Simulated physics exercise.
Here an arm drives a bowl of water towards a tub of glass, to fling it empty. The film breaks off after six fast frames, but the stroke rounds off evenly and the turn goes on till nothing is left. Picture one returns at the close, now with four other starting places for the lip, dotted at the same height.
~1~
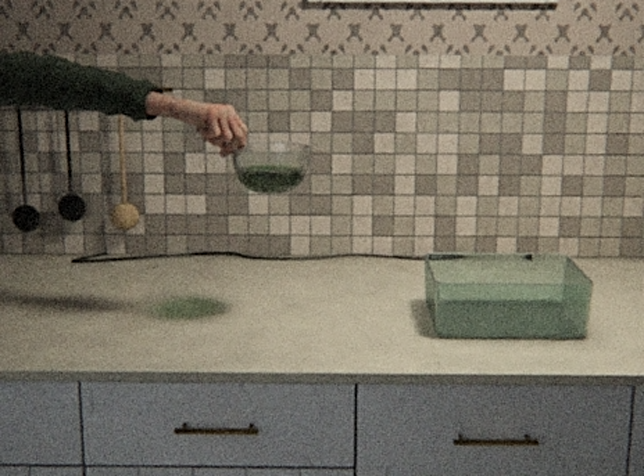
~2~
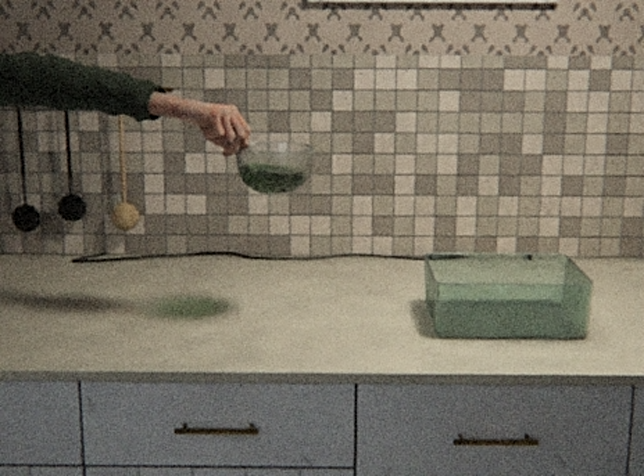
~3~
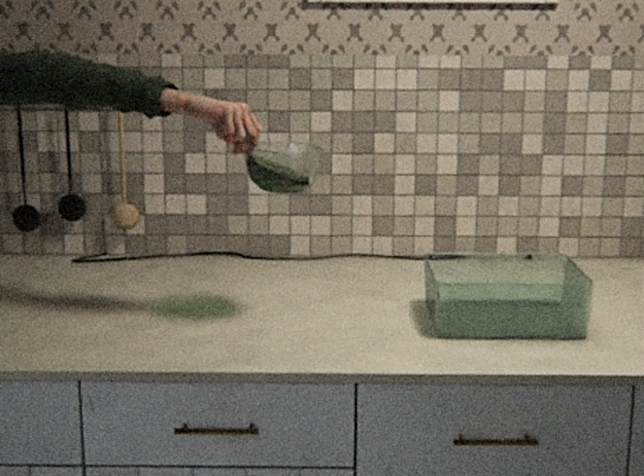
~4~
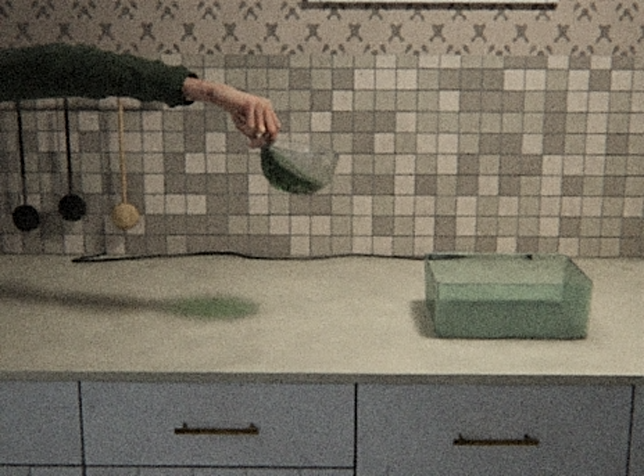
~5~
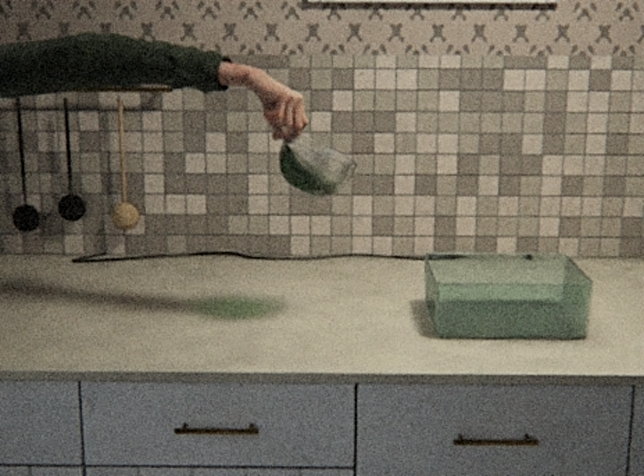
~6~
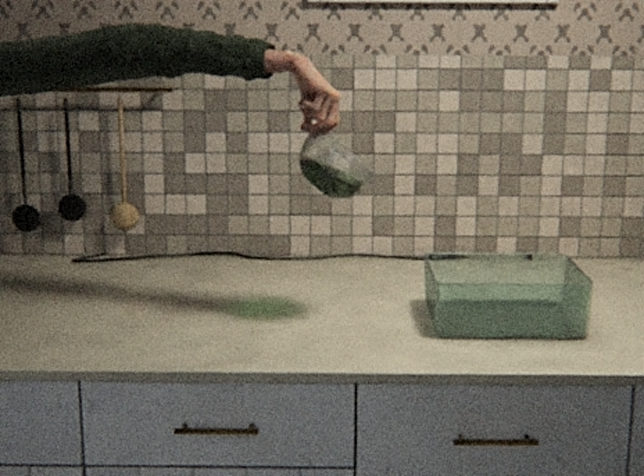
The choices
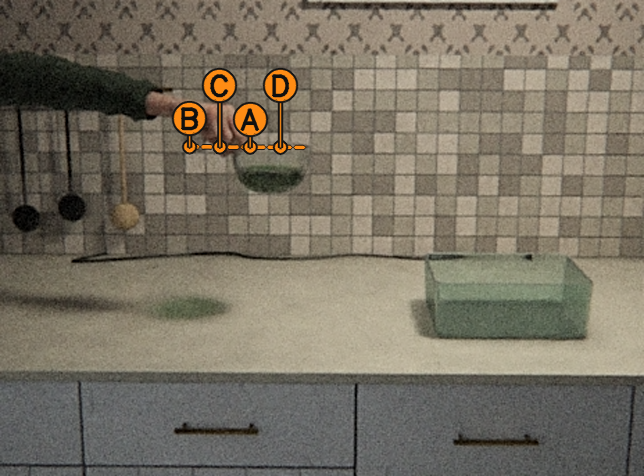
A hand in a dark green sleeve moving a clear bowl of liquid rightward above a kitchen counter, tilting it increasingly.
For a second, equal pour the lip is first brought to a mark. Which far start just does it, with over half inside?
The limit is D.
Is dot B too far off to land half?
Yes, that goes wrong.
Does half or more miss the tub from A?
Yes.
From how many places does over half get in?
One.
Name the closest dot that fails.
A.
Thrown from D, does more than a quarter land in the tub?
Yes, it does.
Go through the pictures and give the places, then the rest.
Upright, lip at (308, 147); tub from (435, 336) to (587, 337); nothing has left yet.
Upright, lip at (312, 147); nothing has left yet.
Tipped about 2°, lip at (321, 149); nothing has left yet.
Tipped about 10°, lip at (337, 154); nothing has left yet.
Tipped about 23°, lip at (356, 164); nothing has left yet.
Tipped about 39°, lip at (374, 175); nothing has left yet.
On the marked copy, A at (250, 147); B at (189, 146); C at (219, 147); D at (280, 147).
With A, about 33 % lands in the tub, 60 % falls short and 8 % goes beside or beyond.
With B, about 0 % lands in the tub, 100 % falls short.
With C, about 0 % lands in the tub, 99 % falls short.
With D, about 65 % lands in the tub, 21 % falls short and 14 % goes beside or beyond.
